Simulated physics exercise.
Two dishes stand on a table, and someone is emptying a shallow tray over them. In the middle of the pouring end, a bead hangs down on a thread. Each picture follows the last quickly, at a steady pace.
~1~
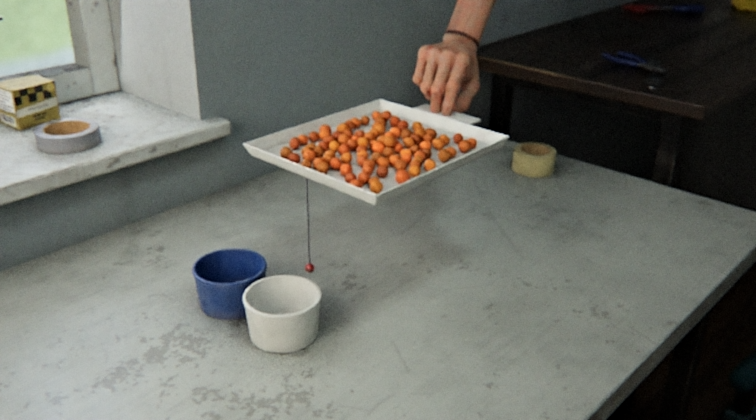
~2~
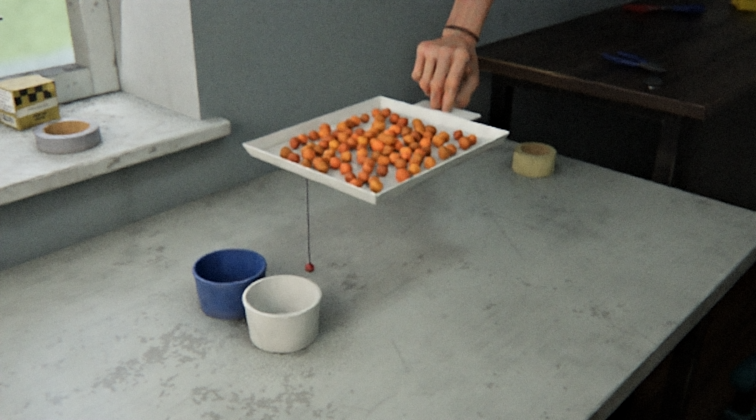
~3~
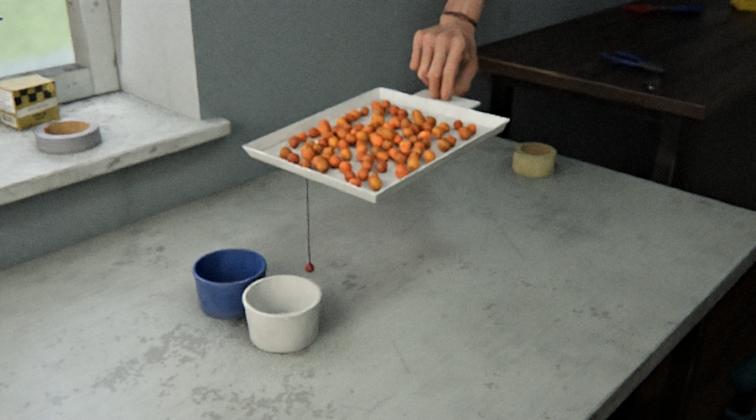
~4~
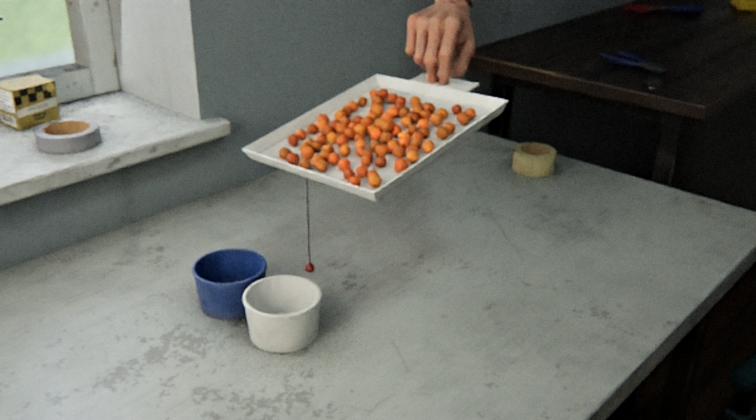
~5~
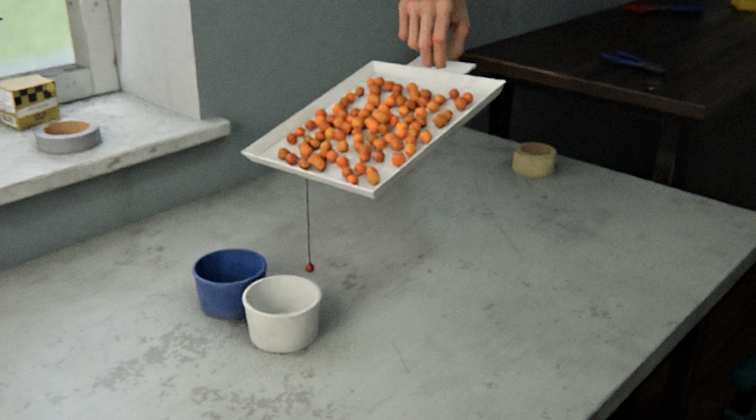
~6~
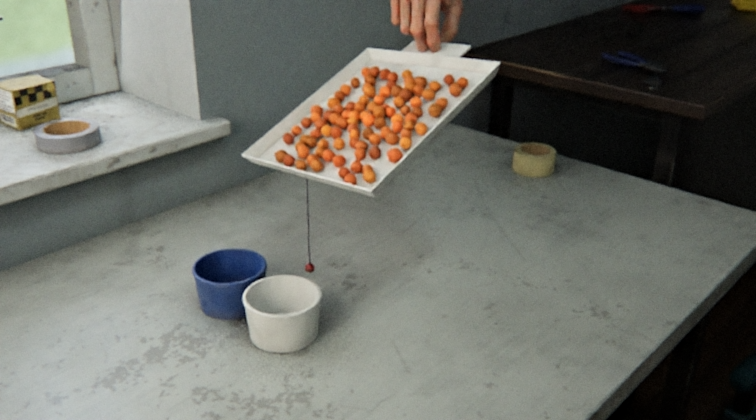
White tray of orange coated peanuts being tilted steadily by a hand raising its far end above blue and white bowls.
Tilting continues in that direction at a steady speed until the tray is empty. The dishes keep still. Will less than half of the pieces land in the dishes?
Most likely the dishes will collect the majority of it.
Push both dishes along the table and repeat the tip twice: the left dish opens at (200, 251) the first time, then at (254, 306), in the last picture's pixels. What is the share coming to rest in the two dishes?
I'd expect some 60 percent, and then some 20 percent.
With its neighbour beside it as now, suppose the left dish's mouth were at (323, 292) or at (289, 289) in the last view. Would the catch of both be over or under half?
A minority, then a minority.
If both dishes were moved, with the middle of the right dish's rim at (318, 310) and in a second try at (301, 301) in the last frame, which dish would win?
The one at left, then the one at left.
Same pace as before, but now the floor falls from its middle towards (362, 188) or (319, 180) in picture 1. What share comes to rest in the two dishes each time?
Close to 10 percent first and close to 40 percent second.
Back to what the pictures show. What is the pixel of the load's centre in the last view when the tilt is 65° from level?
Near (289, 148).
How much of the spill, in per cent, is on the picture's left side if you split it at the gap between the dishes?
That would be roughly 70 per cent.
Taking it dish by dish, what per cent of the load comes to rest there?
Left dish: Around 50 in a hundred; right dish: Around 30 in a hundred.
Shortly afterwards, tray tipped steeply; all but a few on the tray; only a few in the left dish; a little in the air.
Next, tray tipped past a quarter turn; only a few on the tray; near a quarter in the right dish; near a third in the left dish; a little outside both; near a third in the air.
Some moments later, tray tipped past a quarter turn; near a quarter in the right dish; near half in the left dish; near a quarter outside both.
In the end, tray tipped past a quarter turn; near a quarter in the right dish; near half in the left dish; near a quarter outside both.
